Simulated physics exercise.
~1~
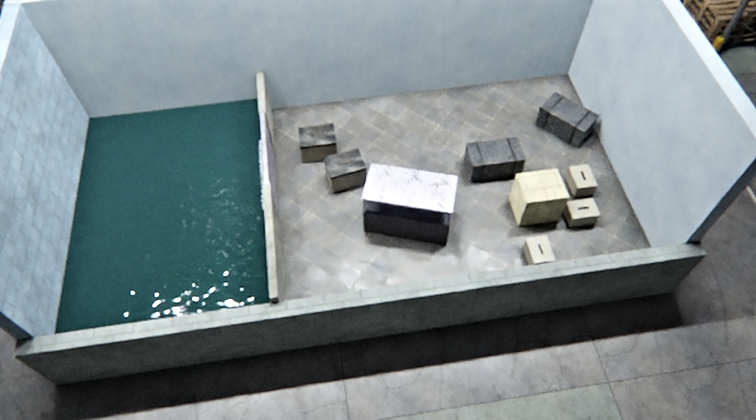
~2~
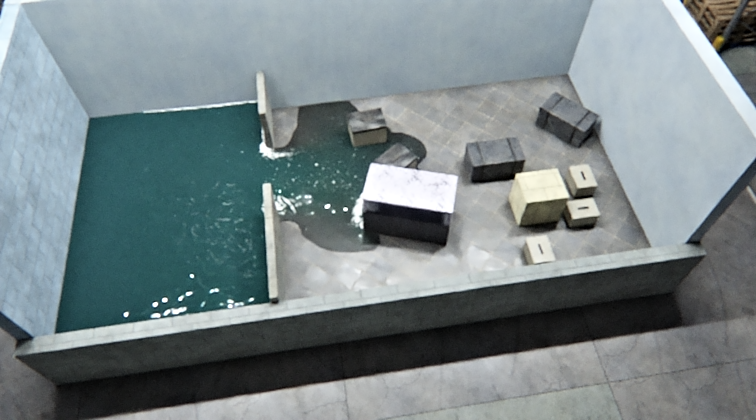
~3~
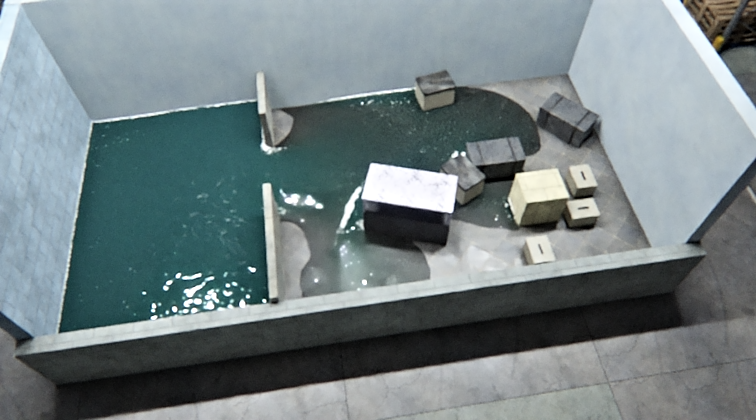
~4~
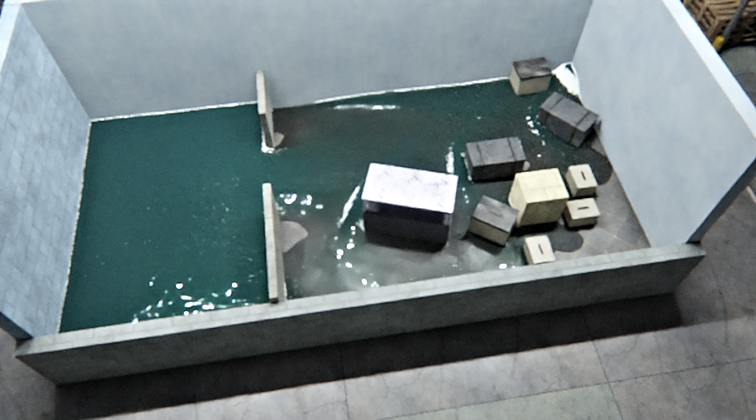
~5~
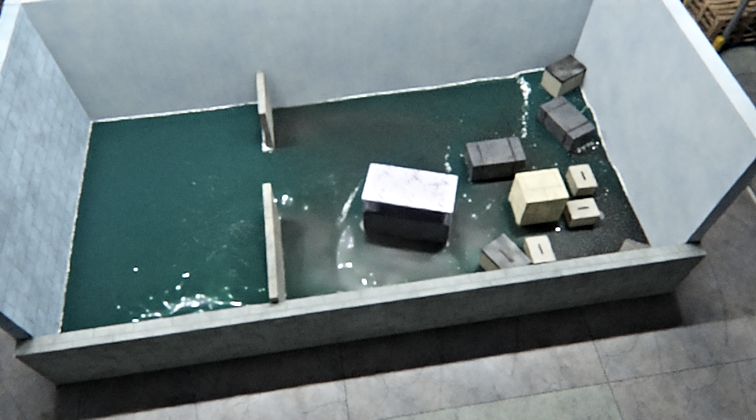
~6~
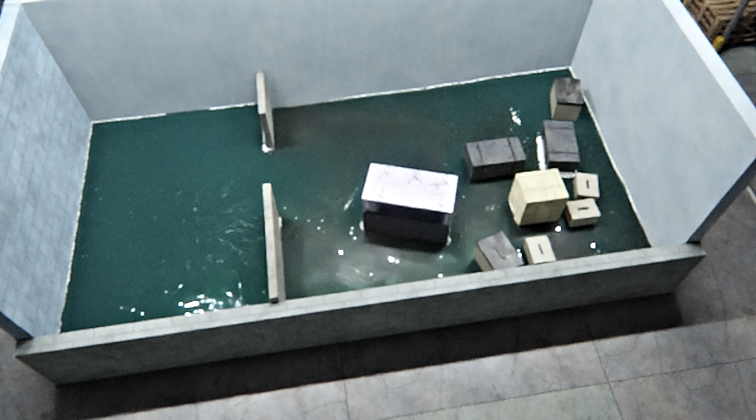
In a walled room, green water bursts through a partition gap, floods the floor and pushes boxes rightward.
